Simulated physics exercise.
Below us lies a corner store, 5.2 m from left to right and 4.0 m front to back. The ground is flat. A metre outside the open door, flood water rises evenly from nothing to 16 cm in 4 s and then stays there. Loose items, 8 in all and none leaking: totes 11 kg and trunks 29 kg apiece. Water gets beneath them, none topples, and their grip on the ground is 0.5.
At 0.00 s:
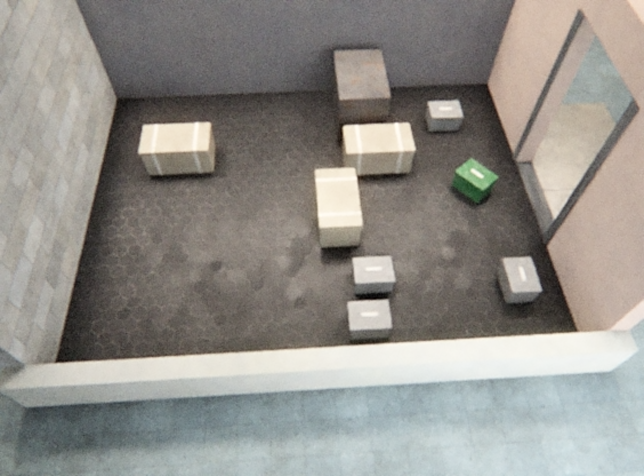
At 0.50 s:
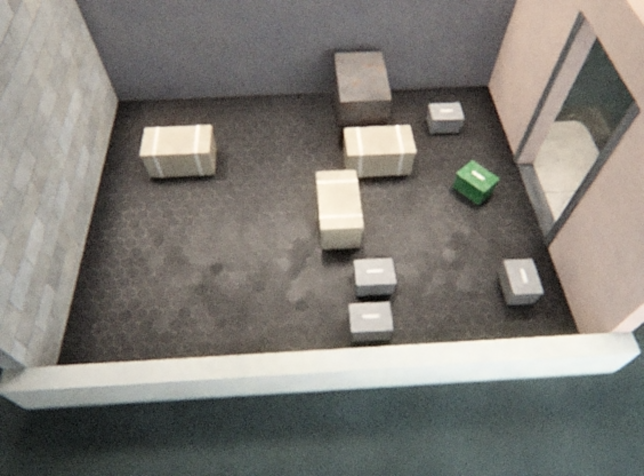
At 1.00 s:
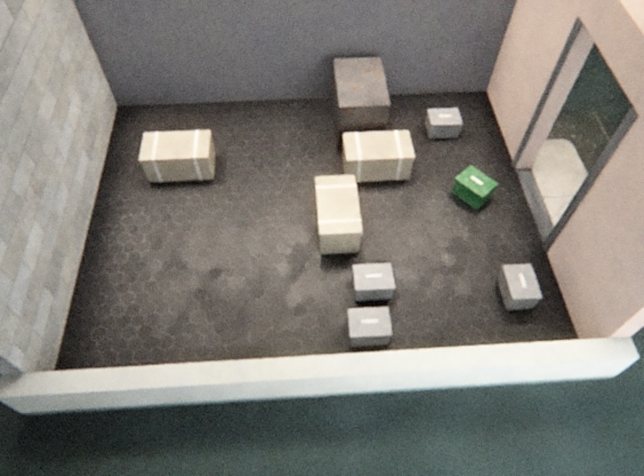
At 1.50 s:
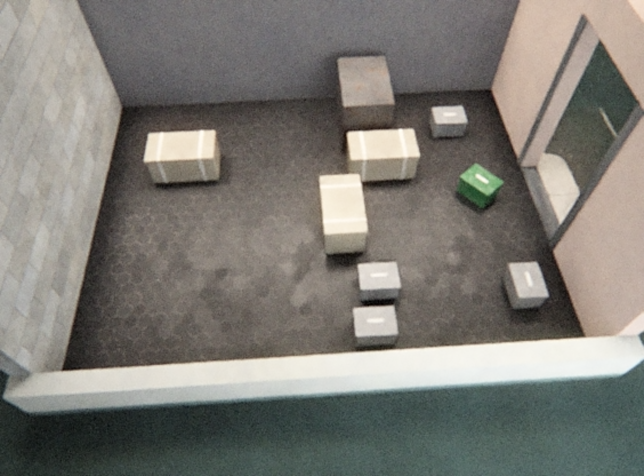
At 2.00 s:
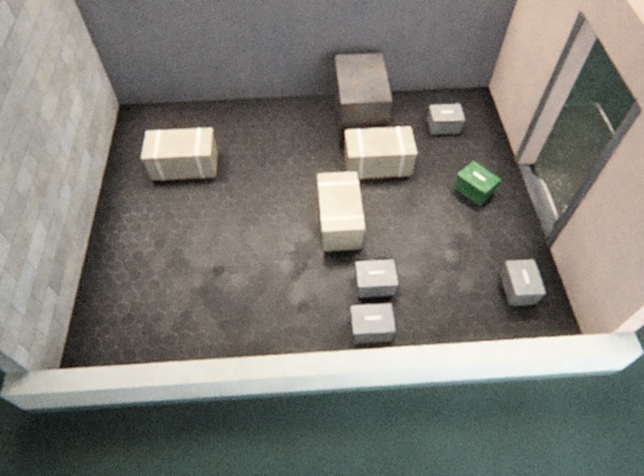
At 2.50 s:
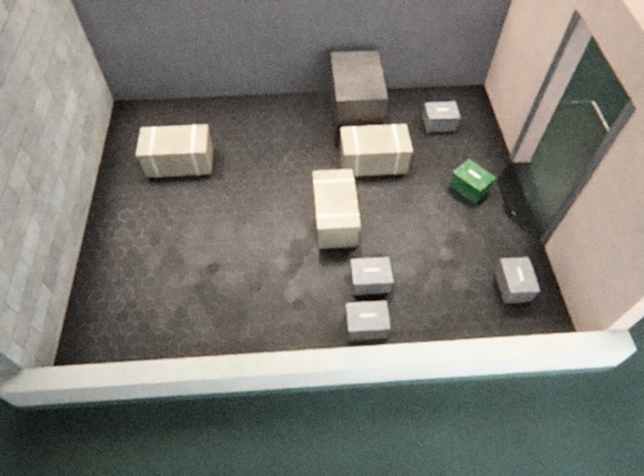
A corner store seen from above has pale trunks, grey totes and one green tote resting on its dark tiled floor. Outside, the light bluish ground turns dark green, and the pale patch beyond the open doorway shrinks away. Dark water then edges in at the doorway, while none of the items shift.
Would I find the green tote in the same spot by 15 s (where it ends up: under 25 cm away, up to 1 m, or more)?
The green tote ends far away.
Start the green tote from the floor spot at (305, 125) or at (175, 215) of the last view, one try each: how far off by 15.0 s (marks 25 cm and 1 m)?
In turn: It barely shifts; it holds its place.
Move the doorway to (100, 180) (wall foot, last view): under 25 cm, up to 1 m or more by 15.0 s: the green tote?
In that case the green tote stays put.
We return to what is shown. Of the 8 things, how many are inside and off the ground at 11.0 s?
At that moment 0.
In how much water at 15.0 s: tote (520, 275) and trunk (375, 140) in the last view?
Roughly 7 and 7 cm.
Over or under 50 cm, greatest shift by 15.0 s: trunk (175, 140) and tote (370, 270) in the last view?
In that order: Short of it, past it.
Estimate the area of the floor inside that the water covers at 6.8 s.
Roughly 10.5 m2.
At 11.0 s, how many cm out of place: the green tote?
About 200 cm.
After 3.5 s the green tote is near (474, 175), 0.0 m from its start, aground; 0 afloat.
After 6.8 s the green tote is near (400, 185), 0.9 m from its start, aground; 0 afloat.
After 11.0 s the green tote is near (364, 280), 1.9 m from its start, aground; 0 afloat.
After 15.0 s the green tote is near (442, 318), 1.9 m from its start, aground; 0 afloat.
